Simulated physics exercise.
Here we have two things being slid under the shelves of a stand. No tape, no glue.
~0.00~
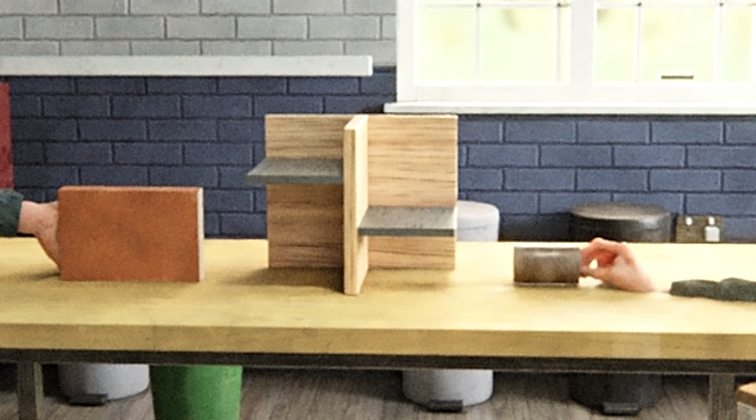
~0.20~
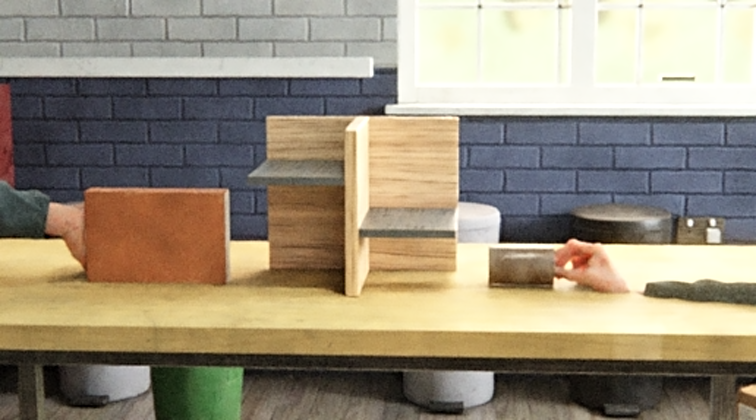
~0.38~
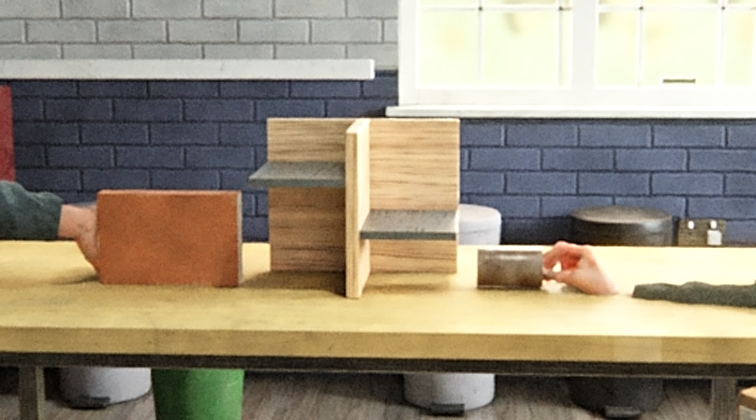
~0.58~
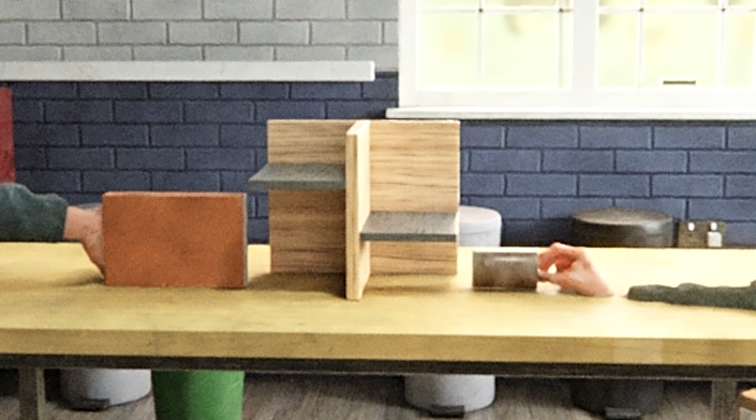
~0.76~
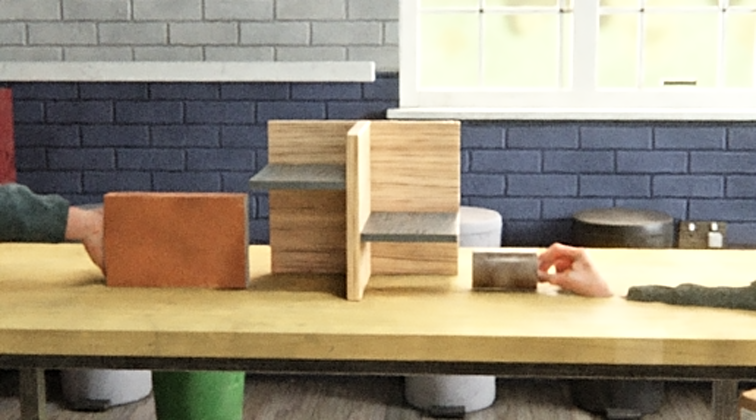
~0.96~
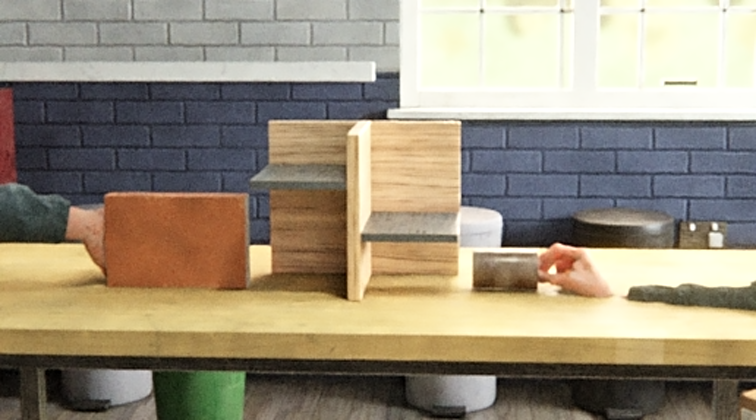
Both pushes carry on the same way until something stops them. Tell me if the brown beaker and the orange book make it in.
As it turns out, the brown beaker slides in and the orange book slides in.
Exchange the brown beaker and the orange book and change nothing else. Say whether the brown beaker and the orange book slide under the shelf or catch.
The brown beaker gets in and the orange book stops at the shelf.
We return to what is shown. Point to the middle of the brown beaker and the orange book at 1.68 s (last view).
First (425, 269), then (250, 241).
By 1.28 s, brown beaker sliding up to the opening near (483, 269); orange book sliding up to the opening near (199, 241).
By 1.48 s, brown beaker part of the way in near (453, 269); orange book part of the way in near (224, 241).
By 1.68 s, brown beaker all the way in near (425, 269); orange book part of the way in near (250, 241).
When it is over (2.3 s), the brown beaker clears the shelf, near (419, 269); the orange book clears the shelf, near (277, 241).
